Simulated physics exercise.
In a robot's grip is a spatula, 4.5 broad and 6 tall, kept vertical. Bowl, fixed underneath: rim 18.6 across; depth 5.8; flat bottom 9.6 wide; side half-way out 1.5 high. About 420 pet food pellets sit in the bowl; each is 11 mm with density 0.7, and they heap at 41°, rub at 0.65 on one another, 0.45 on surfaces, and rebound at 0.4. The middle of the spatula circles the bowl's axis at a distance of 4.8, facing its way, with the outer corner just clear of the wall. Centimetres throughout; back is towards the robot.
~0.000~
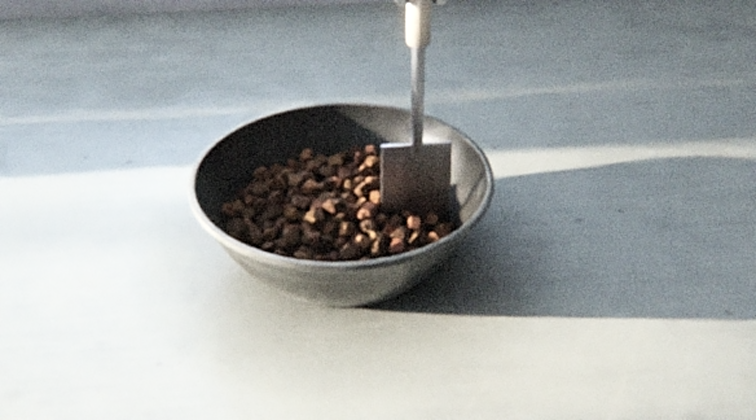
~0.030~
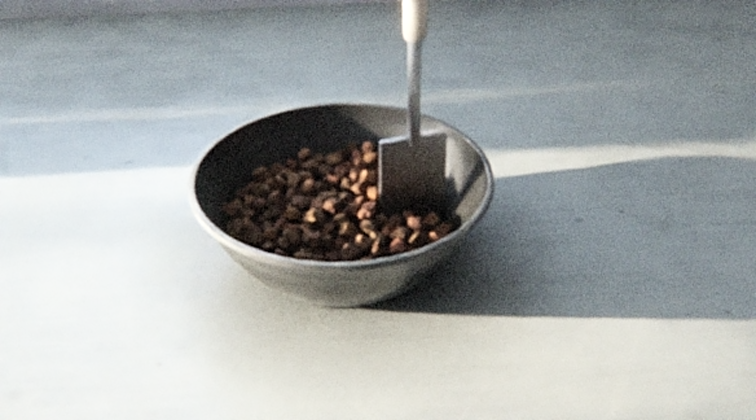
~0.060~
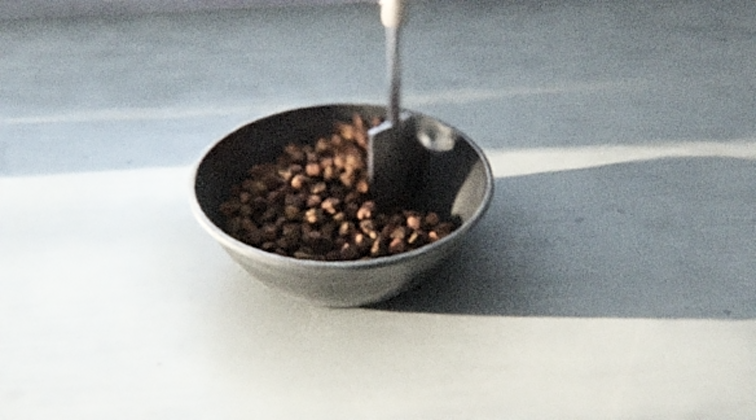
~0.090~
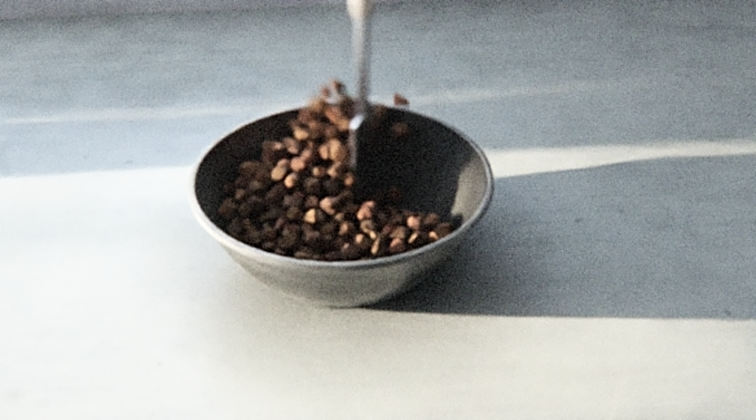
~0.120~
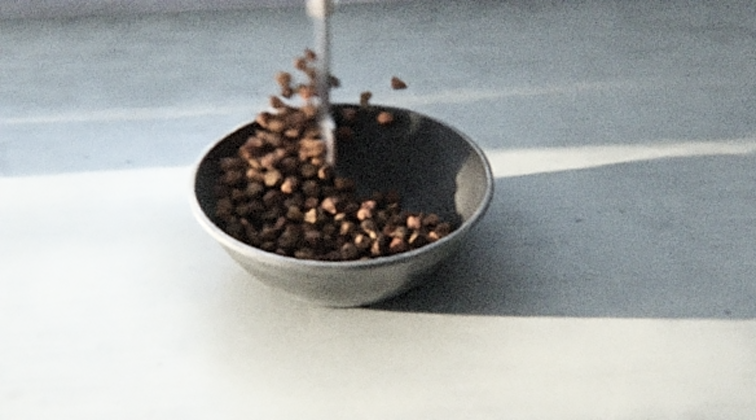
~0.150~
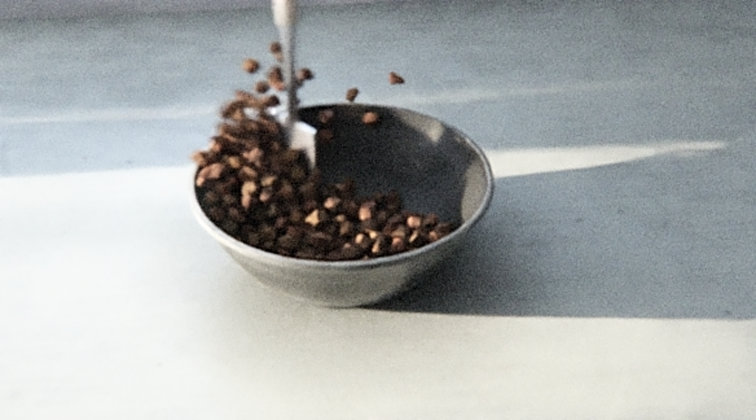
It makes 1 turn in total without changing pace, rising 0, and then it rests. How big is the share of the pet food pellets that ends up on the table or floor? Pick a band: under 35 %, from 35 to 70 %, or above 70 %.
From 35 to 70 %.
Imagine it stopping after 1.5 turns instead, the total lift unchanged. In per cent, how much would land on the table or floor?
60 %.
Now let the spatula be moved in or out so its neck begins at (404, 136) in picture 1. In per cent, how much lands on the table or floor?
It comes to around 45 percent.
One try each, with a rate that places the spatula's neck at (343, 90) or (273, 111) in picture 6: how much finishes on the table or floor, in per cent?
Roughly 30 and 50 percent, in that order.
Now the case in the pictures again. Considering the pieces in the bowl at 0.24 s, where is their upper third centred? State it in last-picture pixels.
Upper-third centre: Approx. (283, 231) px.
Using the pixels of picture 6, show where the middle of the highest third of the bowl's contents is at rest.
I'd say close to (374, 159).
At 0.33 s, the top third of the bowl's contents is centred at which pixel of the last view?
Top-third centre at approx. (433, 212).
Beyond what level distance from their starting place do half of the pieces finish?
Near 12 cm.
By 0.24 s, 212° round, highest piece 11 above the table; 353 in the bowl, 6 on the table or floor, 59 in flight or on the tool.
By 0.33 s, 298° round, highest piece 12 above the table; 288 in the bowl, 41 on the table or floor, 89 in flight or on the tool.
By 0.57 s, 0° round, highest piece 6 above the table; 217 in the bowl, 200 on the table or floor, 1 in flight or on the tool.
By 1.27 s, 0° round, highest piece 6 above the table; 217 in the bowl, 201 on the table or floor.
Final count, 217 in the bowl, 201 on the table or floor. That is 48 % on the table or floor.
